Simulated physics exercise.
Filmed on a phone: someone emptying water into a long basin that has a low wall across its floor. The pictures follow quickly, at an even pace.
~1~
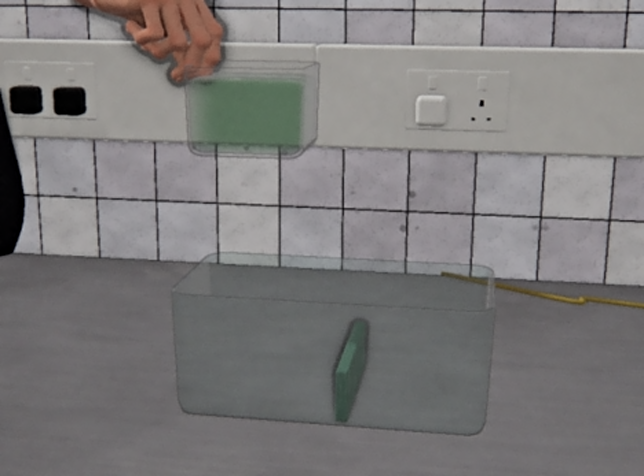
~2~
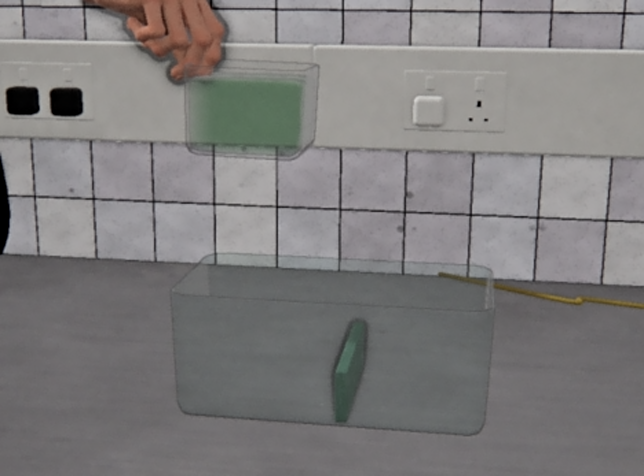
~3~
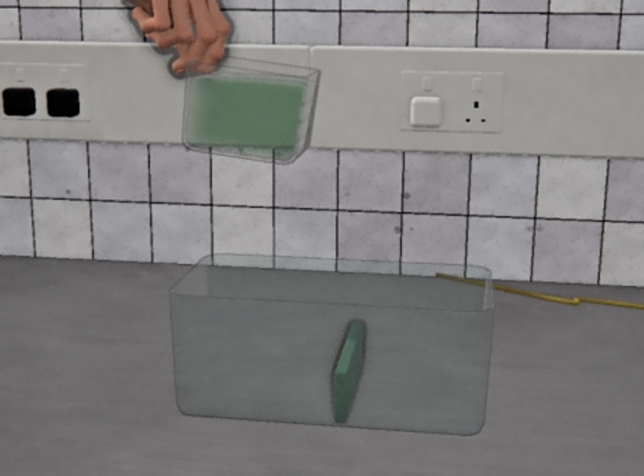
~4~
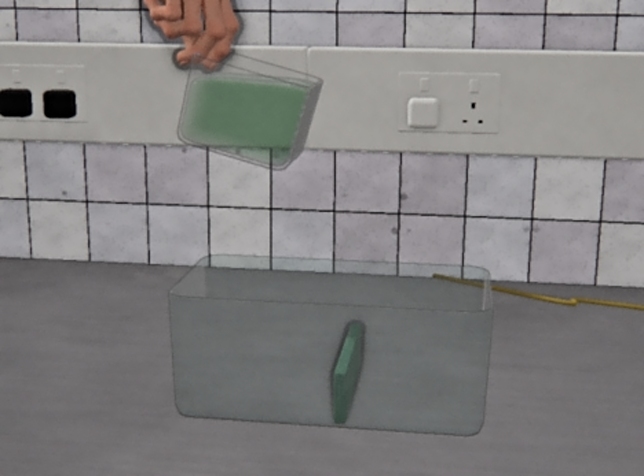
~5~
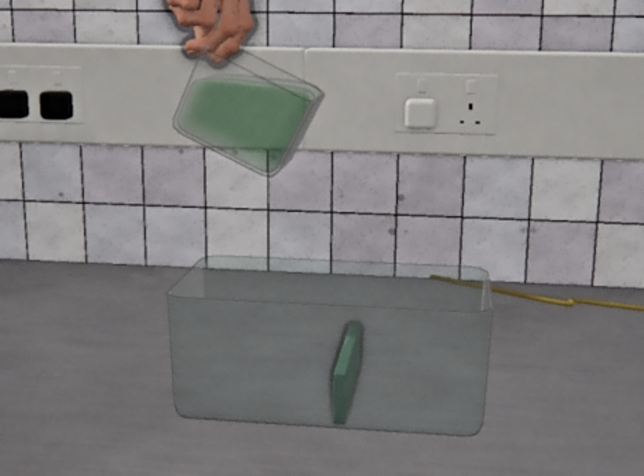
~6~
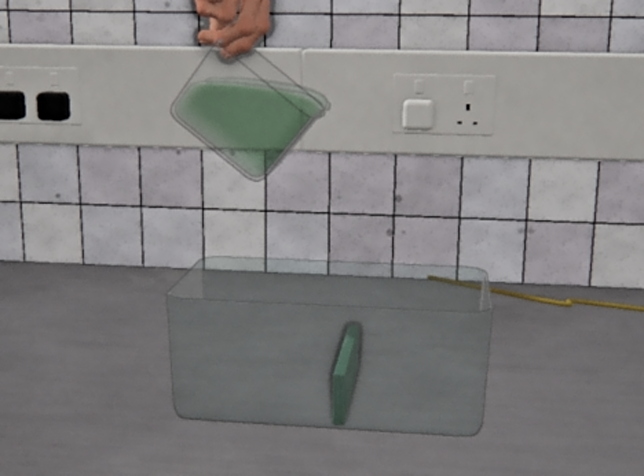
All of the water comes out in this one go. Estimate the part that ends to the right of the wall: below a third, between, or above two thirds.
The share right of the wall is more than two thirds.
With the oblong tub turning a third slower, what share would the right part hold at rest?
About 80 per cent.
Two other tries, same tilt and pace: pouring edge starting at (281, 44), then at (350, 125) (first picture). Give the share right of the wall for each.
In turn 50 and 85 in a hundred.
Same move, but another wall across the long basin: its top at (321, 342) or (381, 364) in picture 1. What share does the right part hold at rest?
The first gives 90 %, the second 40 %.
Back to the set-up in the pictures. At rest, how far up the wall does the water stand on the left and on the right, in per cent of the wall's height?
Near 10 on the left, 60 on the right.
A moment on, the oblong tub is tipped right over and 26 per cent is still to pour, 0 is left of the wall and 22 right of it.
Next, the oblong tub is tipped right over and 3 per cent is still to pour, 10 is left of the wall and 76 right of it.
Then the oblong tub is tipped right over and 0 per cent is still to pour, 20 is left of the wall and 76 right of it.
Later the oblong tub is tipped right over and 0 per cent is still to pour, 22 is left of the wall and 76 right of it.
Finally, 22 per cent lies left of the wall, 75 right of it and 2 outside.
